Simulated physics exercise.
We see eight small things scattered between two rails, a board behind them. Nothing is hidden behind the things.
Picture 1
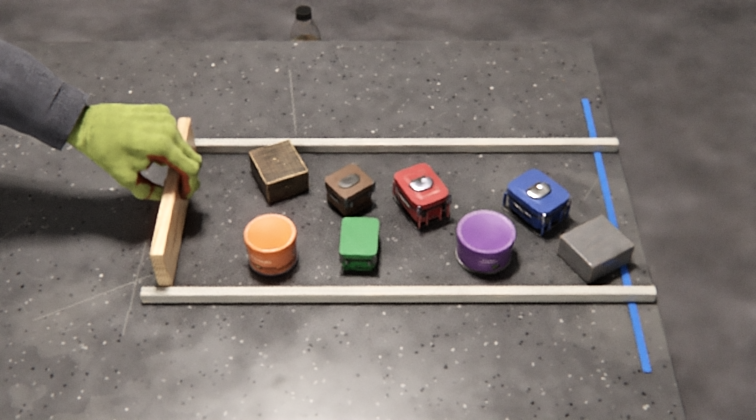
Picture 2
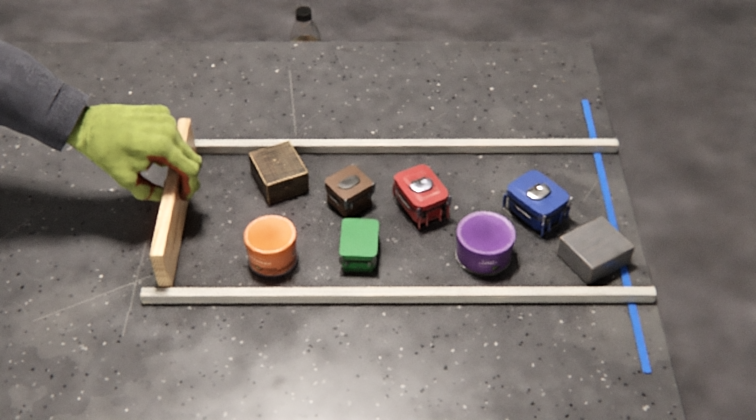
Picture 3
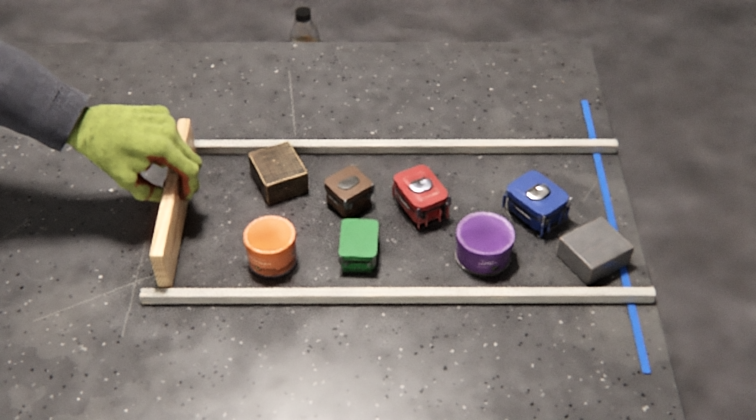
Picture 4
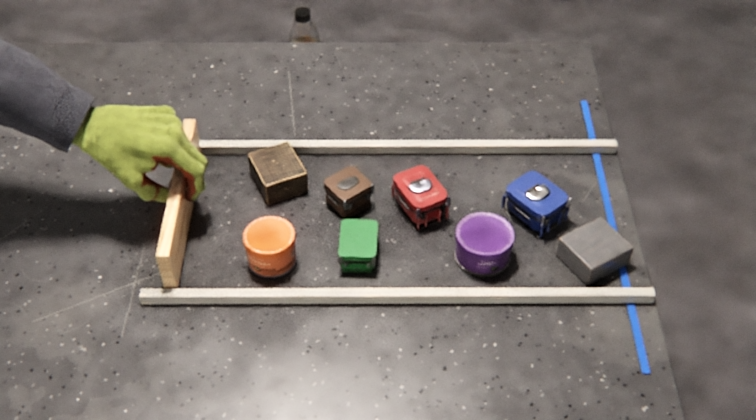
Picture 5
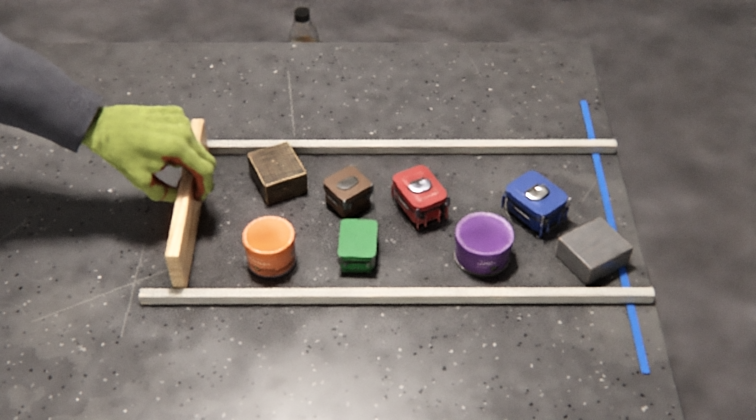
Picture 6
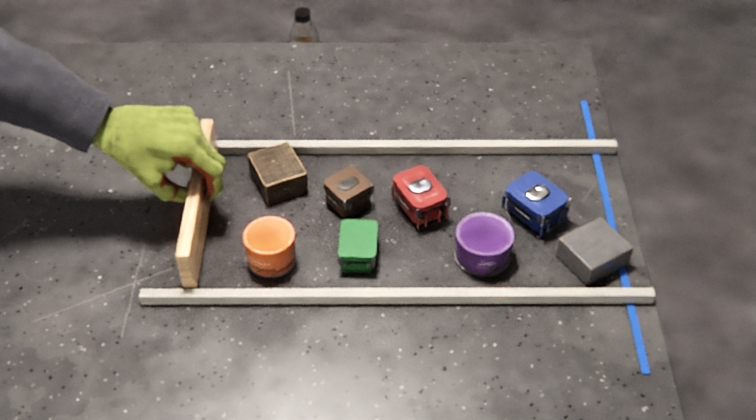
Gloved hand holding a wooden board still, then sliding it slightly right between two rails, behind eight small, unmoving objects.
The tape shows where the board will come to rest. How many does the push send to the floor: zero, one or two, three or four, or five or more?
As it turns out, the number that fall off is five or more.
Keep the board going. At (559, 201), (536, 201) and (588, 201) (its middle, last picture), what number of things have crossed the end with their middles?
In that order 4, 4 and 6.
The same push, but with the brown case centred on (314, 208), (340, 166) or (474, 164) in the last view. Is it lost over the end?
The brown case is kept; falls; is lost.
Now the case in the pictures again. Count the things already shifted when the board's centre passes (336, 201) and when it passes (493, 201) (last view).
The counts are 5 and 8.
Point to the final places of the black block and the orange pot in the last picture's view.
The black block stops around (627, 177); the orange pot around (648, 248).
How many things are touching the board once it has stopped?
In contact: 2.
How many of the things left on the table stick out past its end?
Overhanging: 2.
Early on, none off yet; grey block at rest near (594, 251); blue case at rest near (536, 204); purple tin at rest near (484, 245).
A while later, none off yet; grey block travelled about its own width near (650, 253); blue case travelled well along near (624, 207); purple tin travelled well along near (593, 241).
Finally, the number that fall off is five or more; lost, brown case, green case, red case, purple tin, blue case and grey block.
